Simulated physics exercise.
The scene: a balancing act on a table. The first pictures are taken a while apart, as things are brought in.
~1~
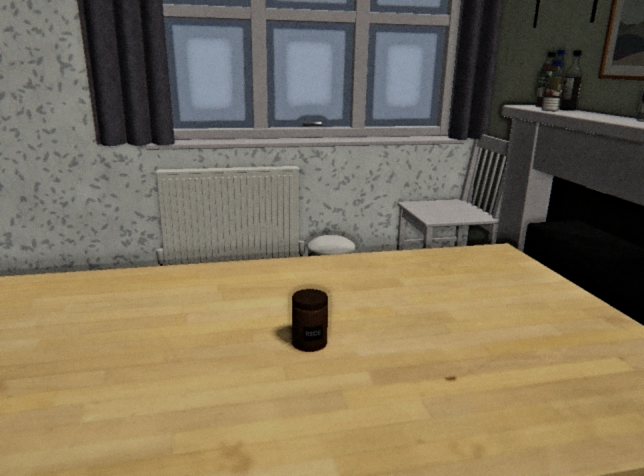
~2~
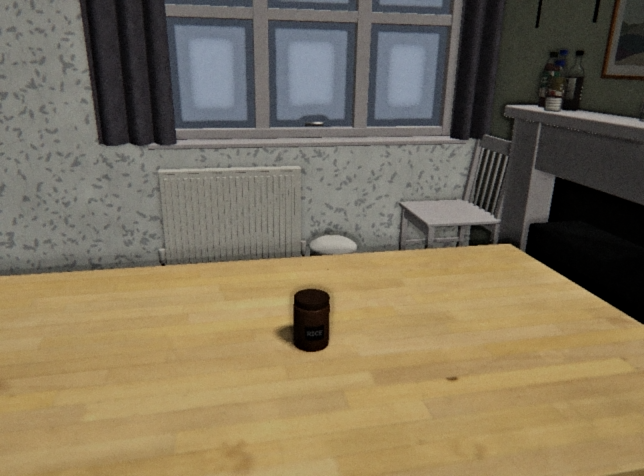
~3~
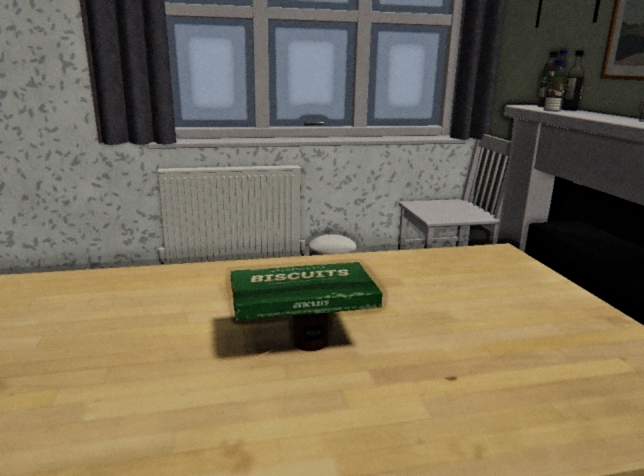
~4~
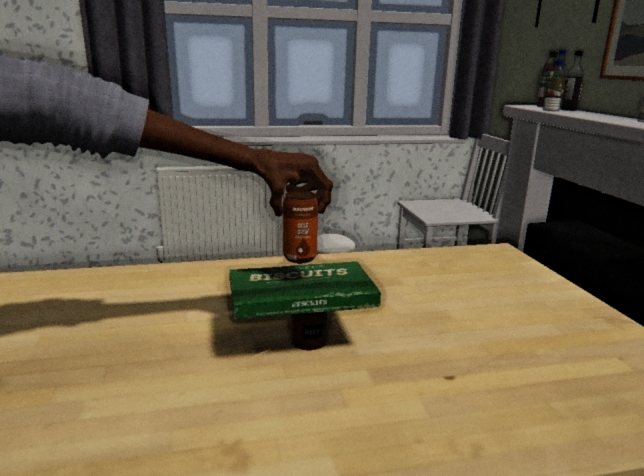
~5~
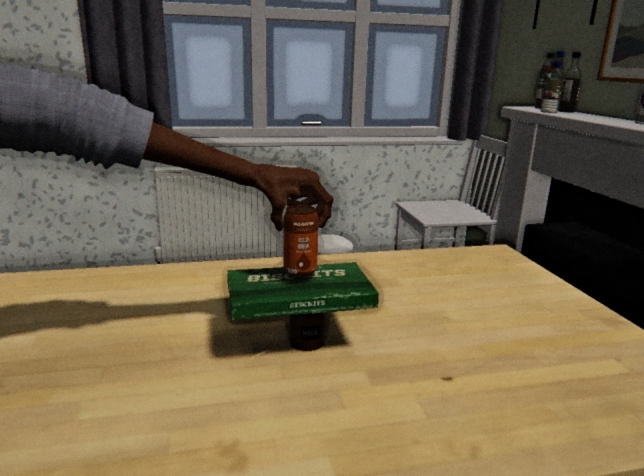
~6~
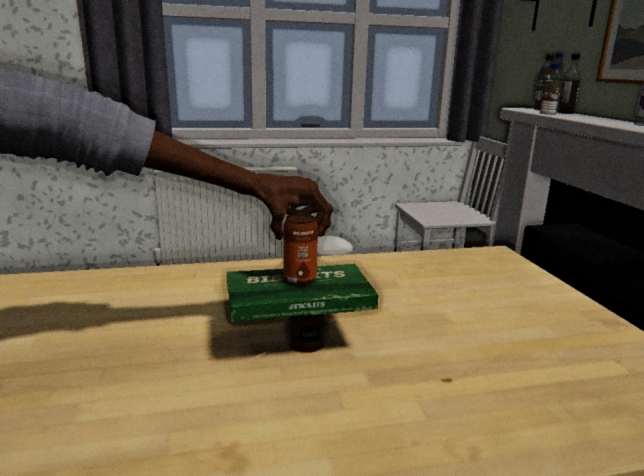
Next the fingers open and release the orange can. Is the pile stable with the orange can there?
Here the stack holds.
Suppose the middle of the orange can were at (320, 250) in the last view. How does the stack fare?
Then it holds.
Then, 0.20 s after the last picture, nothing has stirred.
Then, 0.50 s after the last picture, orange can resting near (300, 250).
At rest, all 3 in place. Seen from the same camera at the end, orange can near (300, 250). The stack stays up.
